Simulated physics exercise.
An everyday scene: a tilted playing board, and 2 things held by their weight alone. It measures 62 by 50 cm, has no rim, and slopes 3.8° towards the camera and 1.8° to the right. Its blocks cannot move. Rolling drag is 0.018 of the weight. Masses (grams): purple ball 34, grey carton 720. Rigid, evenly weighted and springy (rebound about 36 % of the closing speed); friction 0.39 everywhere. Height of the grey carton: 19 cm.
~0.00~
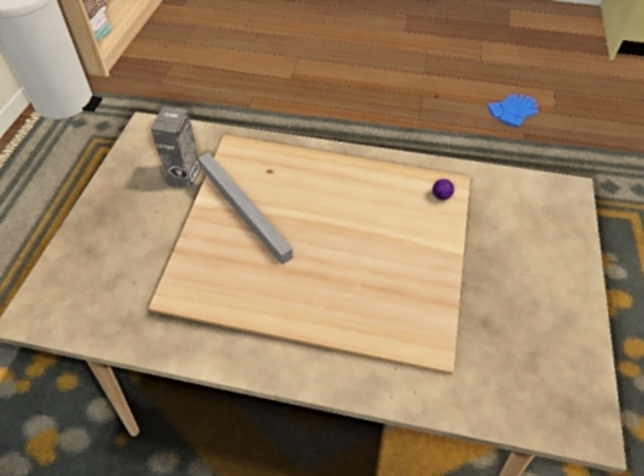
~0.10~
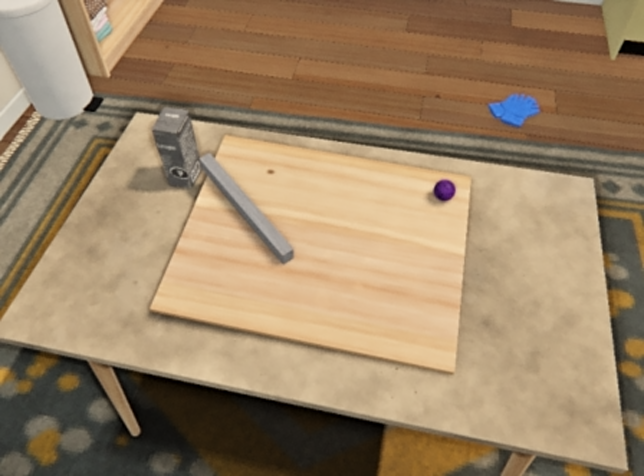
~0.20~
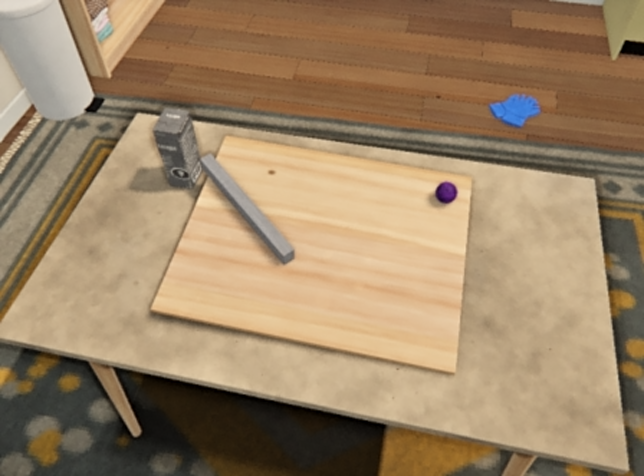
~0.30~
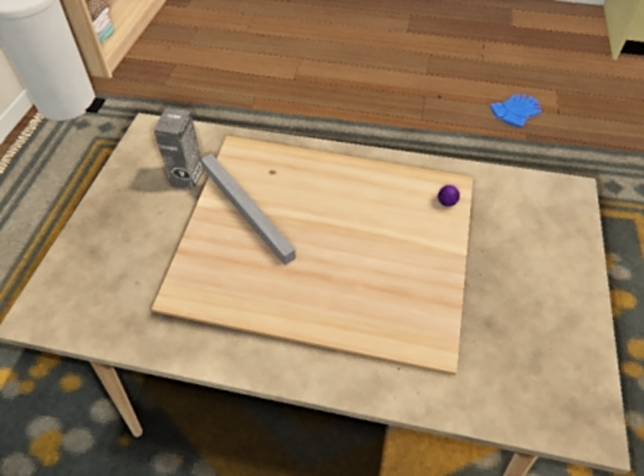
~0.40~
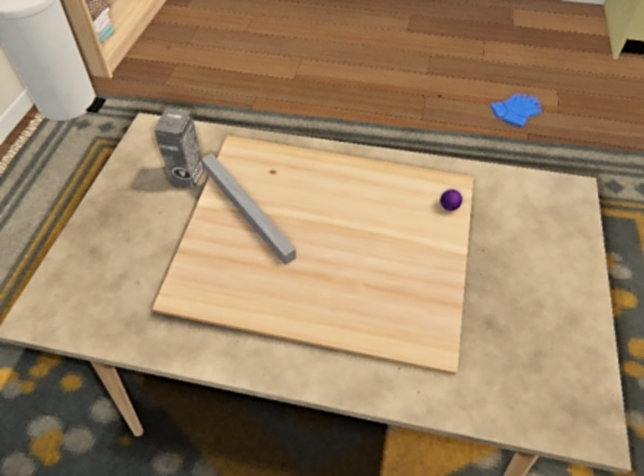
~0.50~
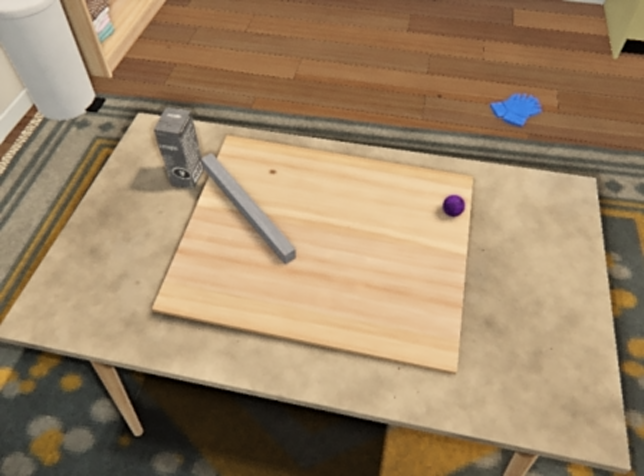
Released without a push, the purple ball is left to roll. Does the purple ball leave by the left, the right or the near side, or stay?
The way out: Right-hand side.
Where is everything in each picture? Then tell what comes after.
In the first frame, 42 cm of board to the near edge; purple ball (443, 190); grey carton (178, 149).
In the second frame, 42 cm of board to the near edge; purple ball (445, 190); grey carton (179, 150).
In the third frame, 42 cm of board to the near edge; purple ball (446, 193); grey carton (179, 150).
In the fourth frame, 41 cm of board to the near edge; purple ball (449, 196); grey carton (180, 150).
In the fifth frame, 40 cm of board to the near edge; purple ball (451, 200); grey carton (181, 150).
In the sixth frame, 38 cm of board to the near edge; purple ball (454, 206); grey carton (181, 150).
After 0.80 s, 31 cm of board to the near edge; purple ball near (466, 233).
After 1.00 s, it has gone over the right edge; purple ball near (480, 266).
After 1.30 s, it has gone over the right edge; purple ball near (517, 311).
In the end (1.4 s), it has gone over the right edge; grey carton under 8 cm from the start.
